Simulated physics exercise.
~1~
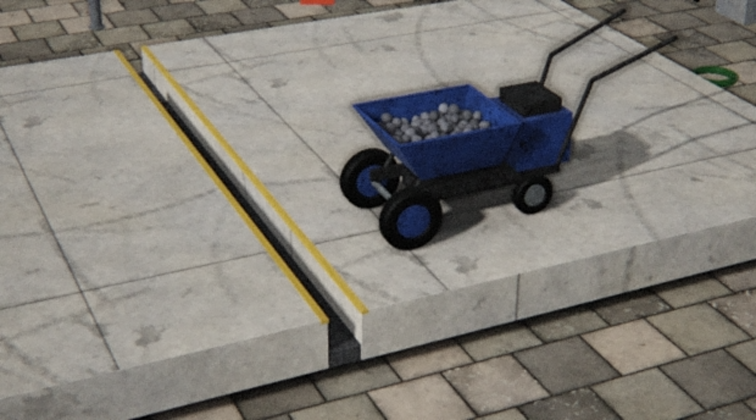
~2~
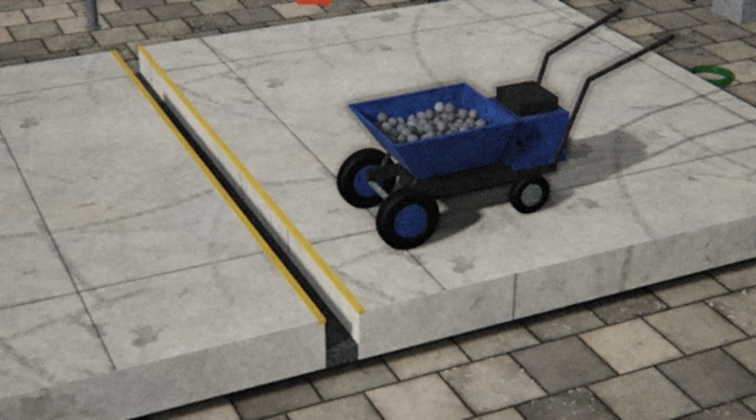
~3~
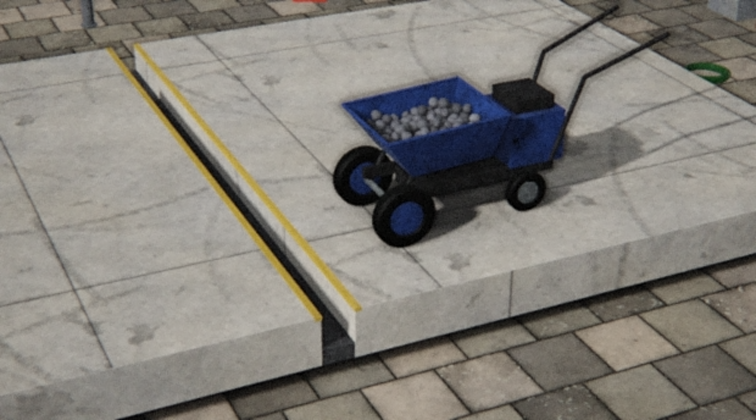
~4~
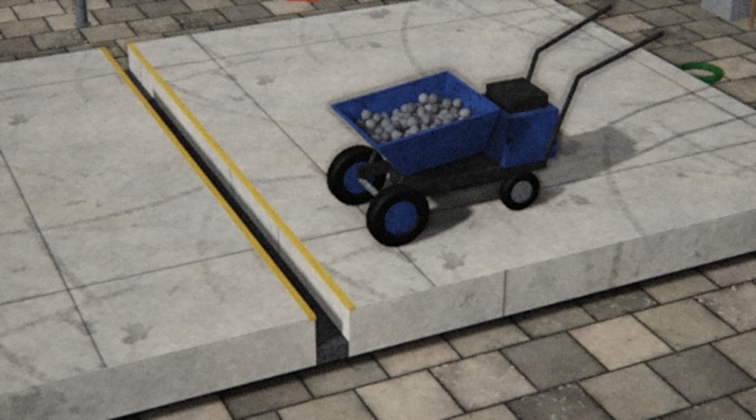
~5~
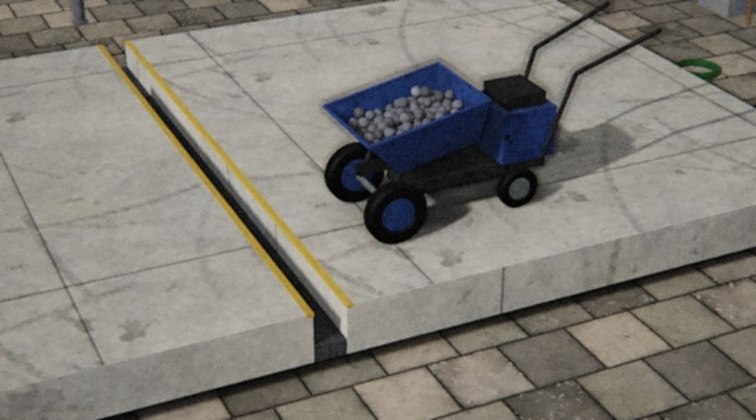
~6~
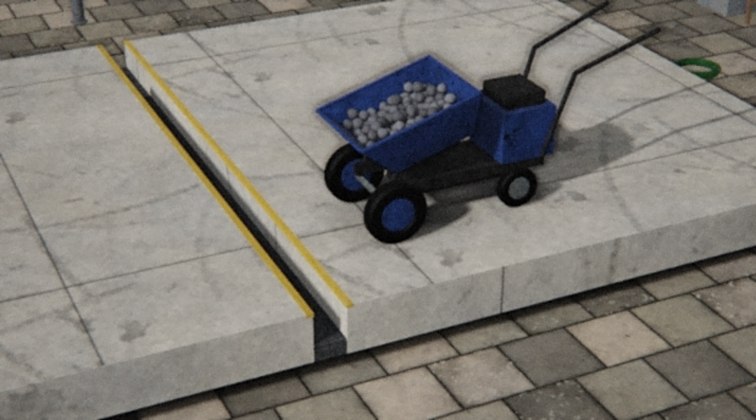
On a concrete slab beside a narrow yellow-edged trench, a blue motor barrow's skip of grey cobbles gradually tilting forward, leftward.
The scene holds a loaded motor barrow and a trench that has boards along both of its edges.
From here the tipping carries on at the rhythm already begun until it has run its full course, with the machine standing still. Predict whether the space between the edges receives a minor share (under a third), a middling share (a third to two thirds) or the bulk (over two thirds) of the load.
The share in the trench is beyond two thirds.
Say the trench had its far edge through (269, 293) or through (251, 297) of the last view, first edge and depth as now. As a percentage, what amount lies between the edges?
Result, try 1: 100 in a hundred; try 2: 100 in a hundred.
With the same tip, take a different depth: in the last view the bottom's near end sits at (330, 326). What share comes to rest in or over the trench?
It would be close to 70 percent.
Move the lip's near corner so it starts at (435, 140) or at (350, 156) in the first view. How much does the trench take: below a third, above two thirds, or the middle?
First one to two thirds, then below one third.
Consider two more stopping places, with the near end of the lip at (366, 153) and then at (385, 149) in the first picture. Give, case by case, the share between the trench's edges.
First spot: About 10 percent; second spot: About 50 percent.
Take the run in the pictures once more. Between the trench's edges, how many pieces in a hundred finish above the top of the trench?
5 in a hundred.
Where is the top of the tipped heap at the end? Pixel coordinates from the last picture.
Roughly (260, 248).
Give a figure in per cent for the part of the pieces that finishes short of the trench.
0 percent.
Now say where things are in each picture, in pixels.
Lip of the skip (399, 147), level; top of the load (436, 132), round cobbles; first edge of the trench (344, 285); far edge (305, 294), the trench under half as wide as the skip, and about as deep as wide, in the first frame.
Lip of the skip (395, 147), level; top of the load (442, 127), in the second frame.
Lip of the skip (388, 146), tipped barely; top of the load (436, 122), in the third frame.
Lip of the skip (378, 147), tipped a little; top of the load (435, 110), in the fourth frame.
Lip of the skip (369, 148), tipped a little; top of the load (429, 114), in the fifth frame.
Lip of the skip (362, 152), tipped clearly; top of the load (430, 102); first edge of the trench (329, 279); far edge (290, 288), in the sixth frame.
Just after the last frame, skip tipped steeply; every one in the skip.
A moment on, skip tipped right over; the larger part in the skip; just a few short of the trench; roughly a quarter in or heaped over the trench; just a few beyond it; just a few falling.
Further on, skip tipped right over; just a few in the skip; just a few short of the trench; the larger part in or heaped over the trench; roughly a quarter beyond it.
When it is over, skip tipped right over; just a few short of the trench; the larger part in or heaped over the trench; roughly a quarter beyond it.
